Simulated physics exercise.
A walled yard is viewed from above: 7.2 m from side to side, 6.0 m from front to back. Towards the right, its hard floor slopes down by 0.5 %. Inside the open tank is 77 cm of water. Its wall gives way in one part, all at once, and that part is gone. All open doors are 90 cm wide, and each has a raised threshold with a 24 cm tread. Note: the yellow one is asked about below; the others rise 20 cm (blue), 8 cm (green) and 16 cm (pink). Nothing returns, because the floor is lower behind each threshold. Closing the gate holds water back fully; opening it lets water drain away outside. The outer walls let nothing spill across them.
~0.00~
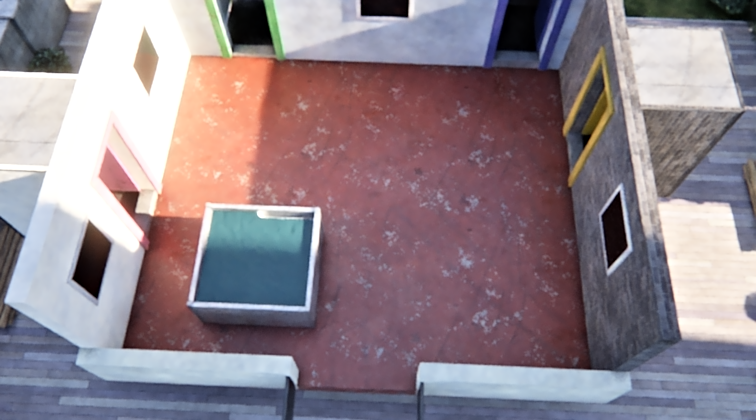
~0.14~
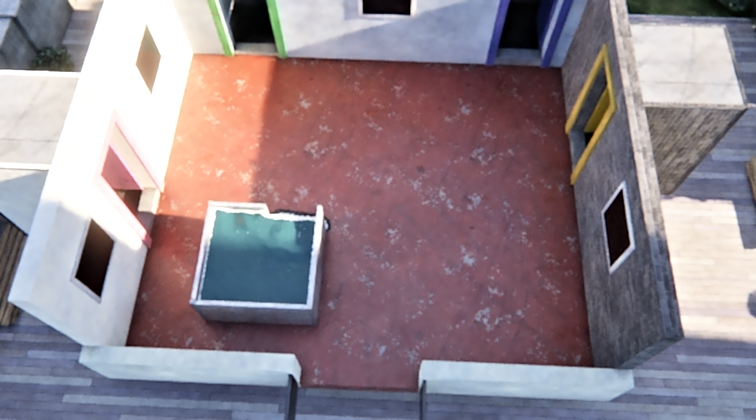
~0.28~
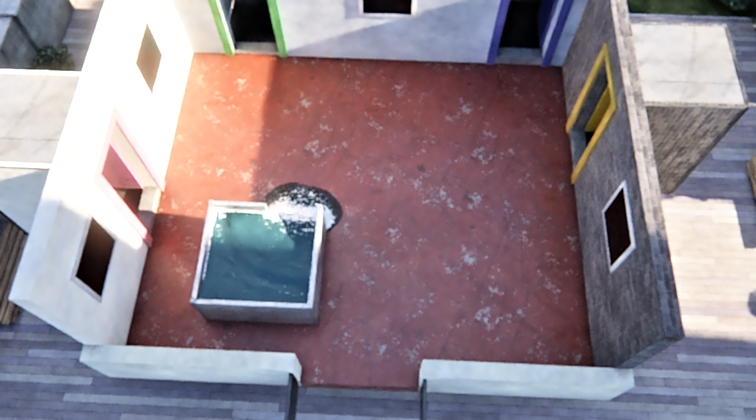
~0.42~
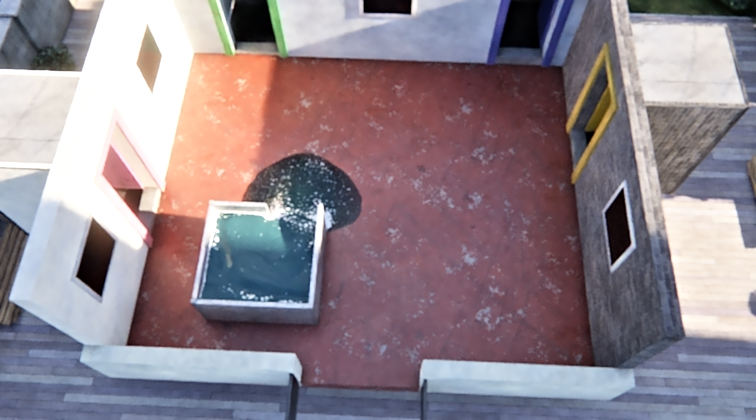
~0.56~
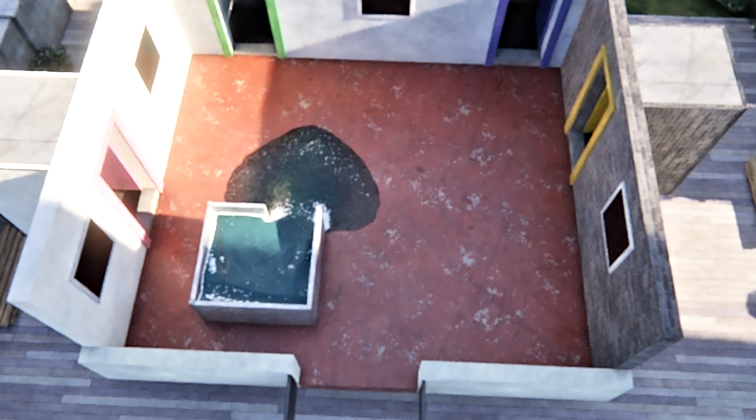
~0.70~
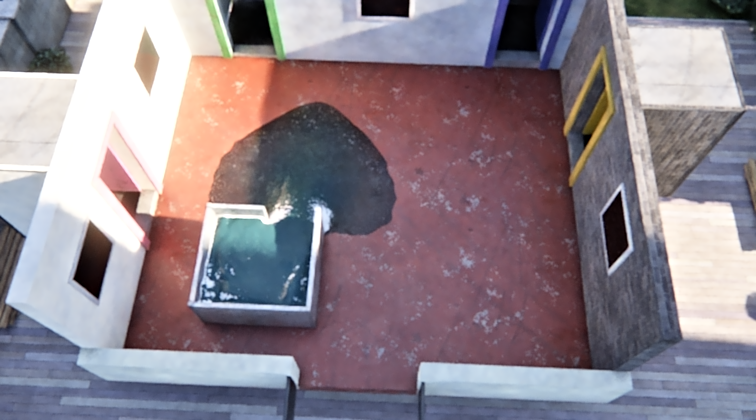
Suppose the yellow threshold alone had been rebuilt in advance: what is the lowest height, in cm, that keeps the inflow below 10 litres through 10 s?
About 7 cm.
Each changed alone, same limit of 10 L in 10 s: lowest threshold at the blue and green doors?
Close to 11.0 cm (blue) and close to 16 cm (green).
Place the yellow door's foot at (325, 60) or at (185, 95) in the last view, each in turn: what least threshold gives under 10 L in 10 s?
About 21 cm, then about 9.0 cm.
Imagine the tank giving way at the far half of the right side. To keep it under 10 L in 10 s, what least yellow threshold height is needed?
A height of around 13.0 cm.
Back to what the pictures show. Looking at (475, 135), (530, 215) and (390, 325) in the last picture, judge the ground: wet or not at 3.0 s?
1: Awash; 2: Unwetted; 3: Unwetted.
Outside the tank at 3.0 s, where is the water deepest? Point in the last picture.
(551, 70).
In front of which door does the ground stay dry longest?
That would be the yellow door.
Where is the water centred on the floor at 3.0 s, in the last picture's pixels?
It lies near (319, 163) in the last picture.
After 1.4 s water covers 35 % of the floor, deepest (38 cm) near (301, 229); it has not reached the yellow door.
After 3.0 s water covers 45 % of the floor, deepest (28 cm) near (551, 70); it has not reached the yellow door.
After 10.0 s water covers 95 % of the floor, deepest (10 cm) near (579, 347); 7 cm at the yellow door, 0 litres in over its 15 cm threshold.
At the yellow door as built, the water arrived by 3.1 s and peaked near 10 cm at 5.4 s.
With a threshold of 5.5 cm, 23 litres would have come in within the 10 s; with 7.5 cm, 6 litres. So under 10 litres takes about 7 cm.
